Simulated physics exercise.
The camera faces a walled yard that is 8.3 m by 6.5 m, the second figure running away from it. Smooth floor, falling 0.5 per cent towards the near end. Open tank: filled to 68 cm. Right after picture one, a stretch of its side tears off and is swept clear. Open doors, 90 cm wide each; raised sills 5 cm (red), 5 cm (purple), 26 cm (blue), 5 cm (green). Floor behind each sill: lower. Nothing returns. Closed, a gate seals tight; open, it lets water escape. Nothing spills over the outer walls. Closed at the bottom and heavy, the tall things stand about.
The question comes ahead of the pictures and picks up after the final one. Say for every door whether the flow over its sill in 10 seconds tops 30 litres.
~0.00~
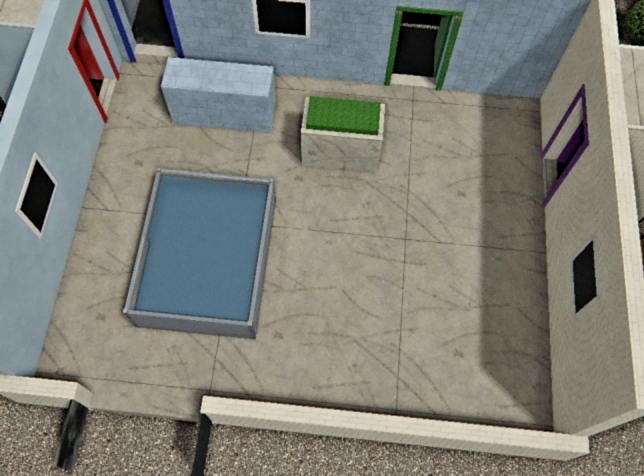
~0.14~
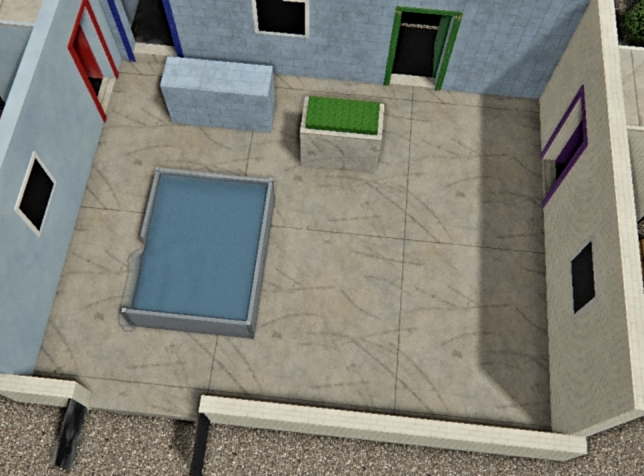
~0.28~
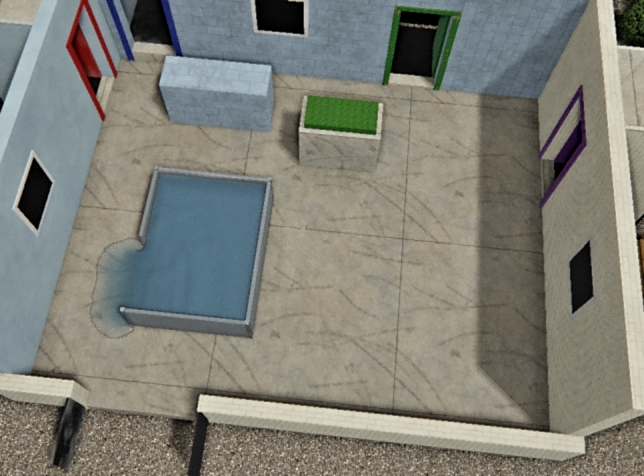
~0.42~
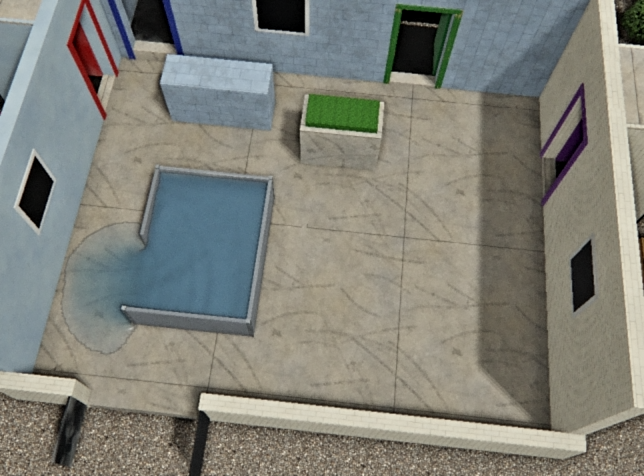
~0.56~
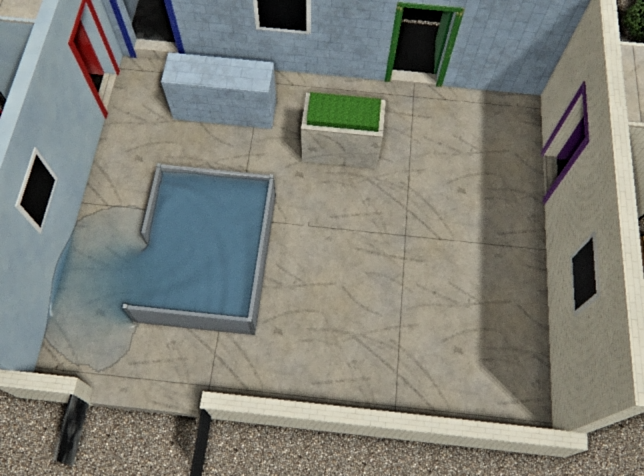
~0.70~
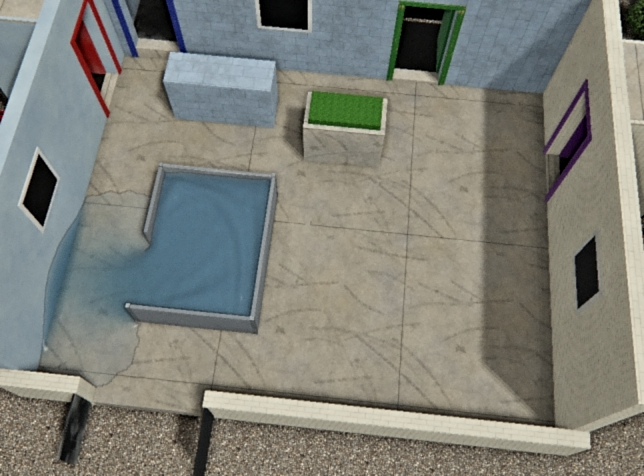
Result: Red door - tops it; purple door - falls short; blue door - falls short; green door - falls short.
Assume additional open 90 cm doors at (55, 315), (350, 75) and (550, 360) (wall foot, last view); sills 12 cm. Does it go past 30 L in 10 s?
More, less, less.
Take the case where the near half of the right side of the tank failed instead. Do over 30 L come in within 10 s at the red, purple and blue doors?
So red stays lower, purple tops it, blue stays lower.
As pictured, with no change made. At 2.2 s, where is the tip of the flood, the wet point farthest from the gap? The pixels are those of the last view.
Somewhere about (125, 57).
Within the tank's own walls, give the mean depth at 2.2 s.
About 38 centimetres on average.
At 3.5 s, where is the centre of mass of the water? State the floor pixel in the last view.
Its balance point sits around (169, 254).
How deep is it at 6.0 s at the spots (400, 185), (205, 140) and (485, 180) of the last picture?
Spot by spot: Some 0, 5, then 0 cm.
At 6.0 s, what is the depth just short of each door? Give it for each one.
Readings (cm): Red = 11; purple = 0; blue = 14; green = 4.
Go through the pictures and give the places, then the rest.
The open tank at (203, 245) is whole and still, 68 cm deep, in the first picture.
Water pours out at (142, 283) and has run 0.7 m, to a hidden place; typically 9 cm deep outside, 68 cm at the open tank's back, in the second picture.
Water pours out at (142, 283) and has run 0.9 m, to (101, 325); typically 12 cm deep outside, 68 cm at the open tank's back, in the third picture.
The front is at (72, 262), 1.4 m from the gap at (143, 282); 2.3 m2 of floor is under water; 68 cm left at the back of the open tank, in the fourth picture.
Water pours out at (145, 281) and has run 1.8 m, to (47, 330); typically 8 cm deep outside, 67 cm at the open tank's back, in the fifth picture.
Water pours out at (147, 280) and has run 2.1 m, to (42, 358); typically 8 cm deep outside, 58 cm at the open tank's back, in the sixth picture.
After 1.4 s water covers 10 % of the floor and is deepest (65 cm) near (36, 380); red door not reached, purple door not reached, blue door not reached, green door not reached.
After 2.2 s water covers 25 % of the floor and is deepest (52 cm) near (39, 369); red door 5 cm at the sill, 0 L in, purple door not reached, blue door not reached, green door not reached.
After 3.5 s water covers 40 % of the floor and is deepest (32 cm) near (36, 380); red door 4 cm at the sill, 0 L in, purple door not reached, blue door 23 cm at the sill, 0 L in, green door not reached.
After 6.0 s water covers 70 % of the floor and is deepest (20 cm) near (36, 380); red door 11 cm at the sill, 37 L in, purple door not reached, blue door 14 cm at the sill, 0 L in, green door 4 cm at the sill, 0 L in.
After 10.0 s water covers 95 % of the floor and is deepest (12 cm) near (36, 380); red door 9 cm at the sill, 120 L in, purple door 8 cm at the sill, 6 L in, blue door 8 cm at the sill, 0 L in, green door 3 cm at the sill, 0 L in.
